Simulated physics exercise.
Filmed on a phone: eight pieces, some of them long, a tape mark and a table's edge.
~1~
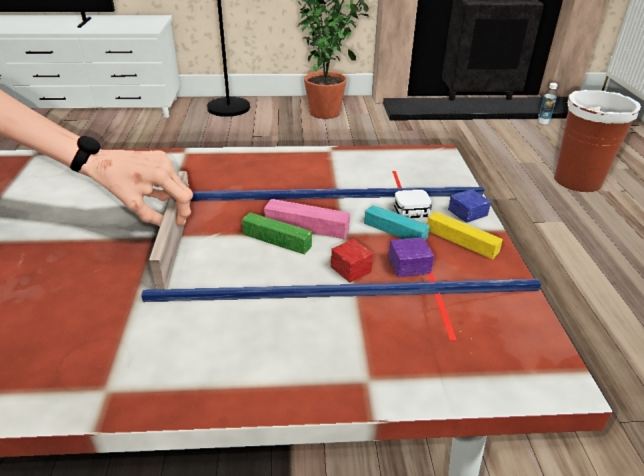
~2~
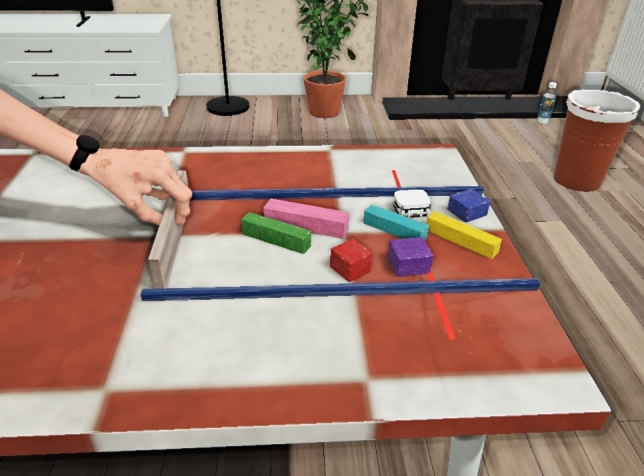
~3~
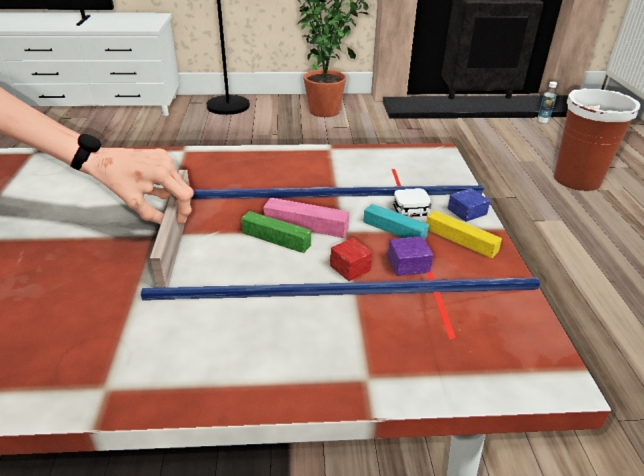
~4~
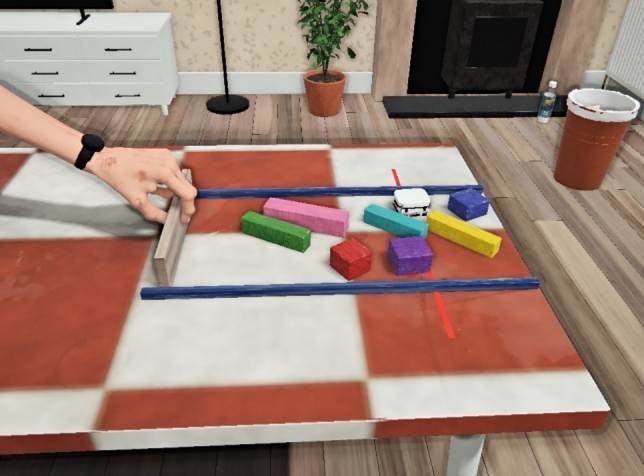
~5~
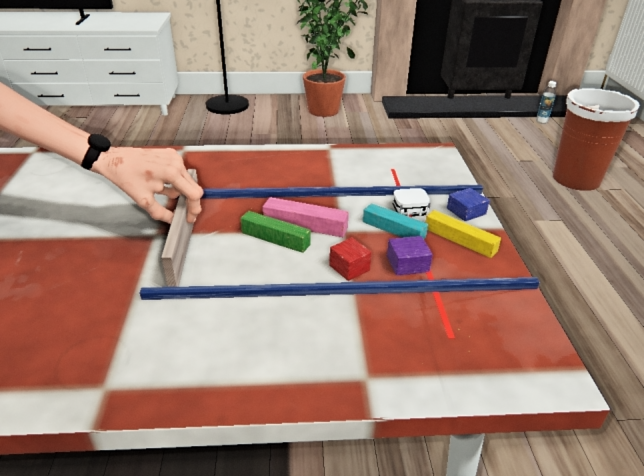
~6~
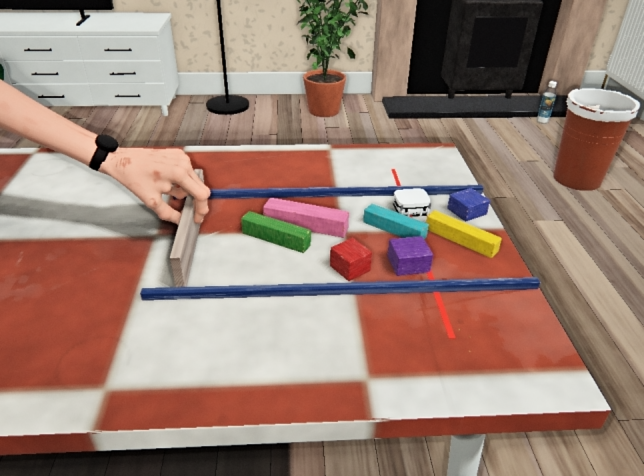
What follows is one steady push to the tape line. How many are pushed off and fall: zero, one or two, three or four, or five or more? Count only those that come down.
Outcome: The number that fall off is zero.
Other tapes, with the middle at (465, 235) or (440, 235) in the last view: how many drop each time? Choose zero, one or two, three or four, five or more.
In that order: Three or four; one to two.
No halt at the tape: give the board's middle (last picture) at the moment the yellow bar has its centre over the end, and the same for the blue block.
Its middle is around (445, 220) and around (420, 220).
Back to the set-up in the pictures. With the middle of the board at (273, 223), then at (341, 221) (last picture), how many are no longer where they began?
The counts are 2 and 4.
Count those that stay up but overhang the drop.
The number is 1.
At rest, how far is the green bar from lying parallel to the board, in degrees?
Near 0 degrees.
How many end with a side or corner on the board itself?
That makes 3.
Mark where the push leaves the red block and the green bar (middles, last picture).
Near (446, 267) and (428, 237).
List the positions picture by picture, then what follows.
In the first picture, blue block (469, 206); yellow bar (463, 234); white case (412, 205); board (173, 227); tape (417, 237).
In the second picture, yellow bar (462, 234); turquoise bar (395, 224).
In the third picture, white case (412, 203); board (174, 225).
In the fourth picture, blue block (468, 204); pink bar (306, 217).
In the fifth picture, yellow bar (461, 233); green bar (275, 232).
In the sixth picture, blue block (468, 204); yellow bar (462, 233); white case (411, 203); board (190, 224); tape (416, 236).
Soon after, none off yet; blue block at rest near (468, 204); yellow bar at rest near (462, 233); white case at rest near (411, 203).
Then, none off yet; blue block at rest near (471, 204); yellow bar moving near (467, 231); white case moved about its own width near (432, 198).
At rest, the number that fall off is zero.
